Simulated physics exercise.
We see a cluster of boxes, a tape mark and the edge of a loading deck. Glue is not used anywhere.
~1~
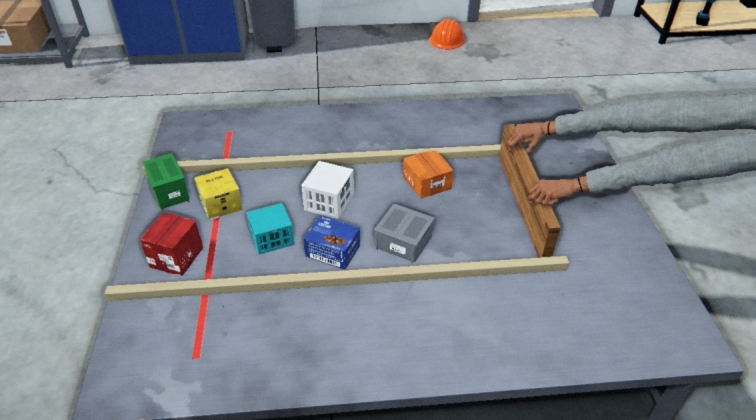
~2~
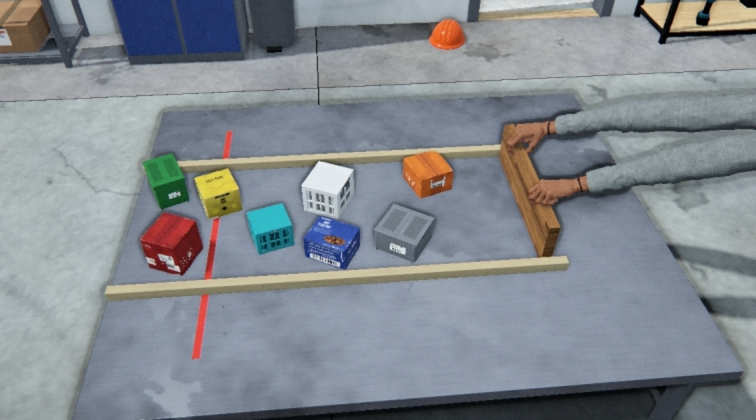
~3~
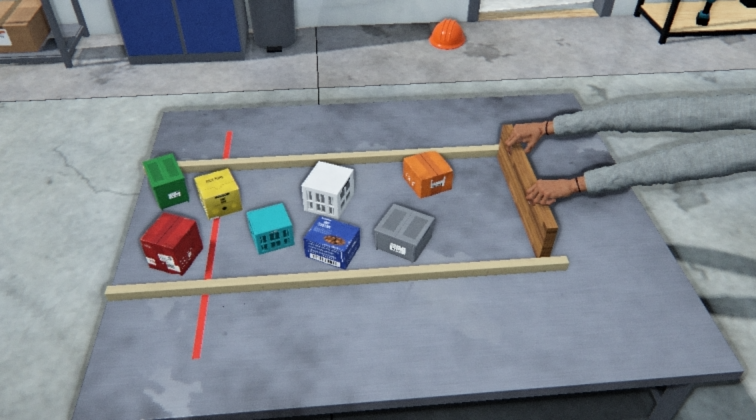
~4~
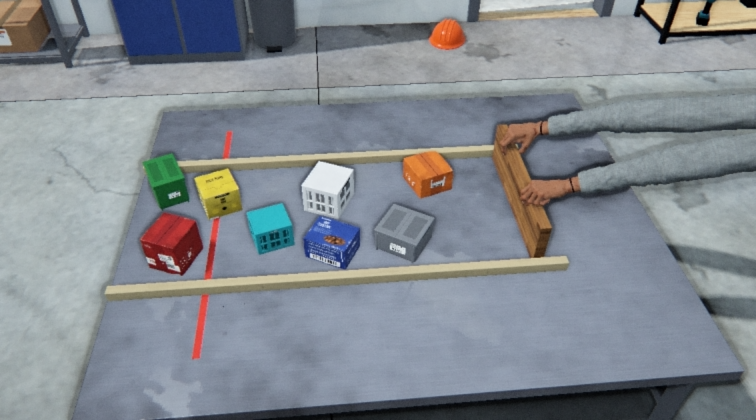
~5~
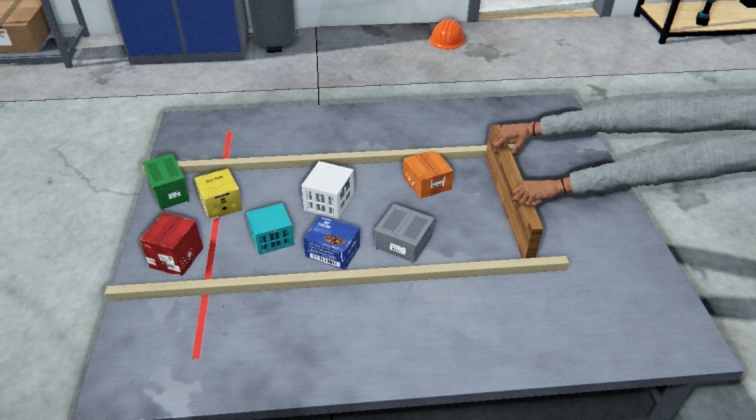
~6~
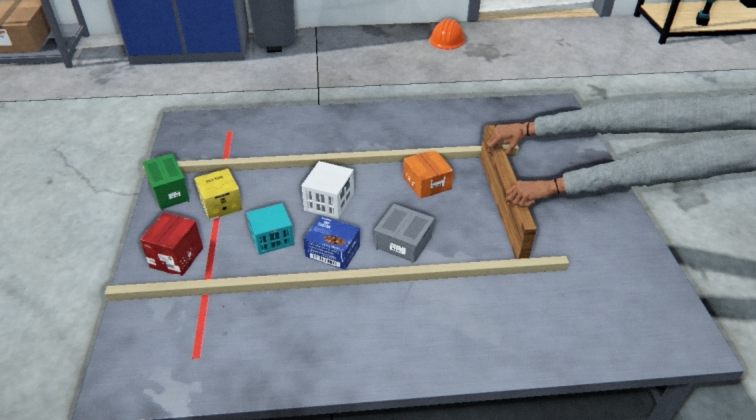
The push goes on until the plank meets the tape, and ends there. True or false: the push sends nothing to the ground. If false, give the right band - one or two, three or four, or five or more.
False, one or two.
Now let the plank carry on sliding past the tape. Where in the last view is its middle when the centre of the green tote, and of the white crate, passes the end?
The middle is at (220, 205) when it's the green tote, and at (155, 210) when it's the white crate.
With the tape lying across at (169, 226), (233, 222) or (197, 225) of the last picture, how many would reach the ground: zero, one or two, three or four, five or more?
Taking the places in the order asked: 5 or more, then zero, then one to two.
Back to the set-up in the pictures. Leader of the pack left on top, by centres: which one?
That's the blue box.
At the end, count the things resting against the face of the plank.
Result: 3 in all.
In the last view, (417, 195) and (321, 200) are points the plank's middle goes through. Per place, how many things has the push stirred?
At that stage 2; at the next, 5.
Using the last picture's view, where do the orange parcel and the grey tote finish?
The orange parcel comes to rest at (201, 182), and the grey tote comes to rest at (184, 258).
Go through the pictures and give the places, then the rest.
Green tote (167, 182); red parcel (173, 244); yellow box (219, 194); plank (526, 188); tape (216, 223), in the first frame.
Red parcel (173, 244); blue box (332, 242), in the second frame.
Yellow box (219, 194); plank (524, 188), in the third frame.
Green tote (167, 182); orange parcel (428, 174), in the fourth frame.
Red parcel (173, 244); grey tote (404, 233), in the fifth frame.
Green tote (167, 182); red parcel (173, 244); yellow box (219, 194); plank (505, 190); tape (216, 223), in the sixth frame.
Early on, none off yet; green tote at rest near (167, 182); red parcel at rest near (173, 244); yellow box at rest near (219, 194).
Finally, the number that fall off is one or two; lost, red parcel and green tote.
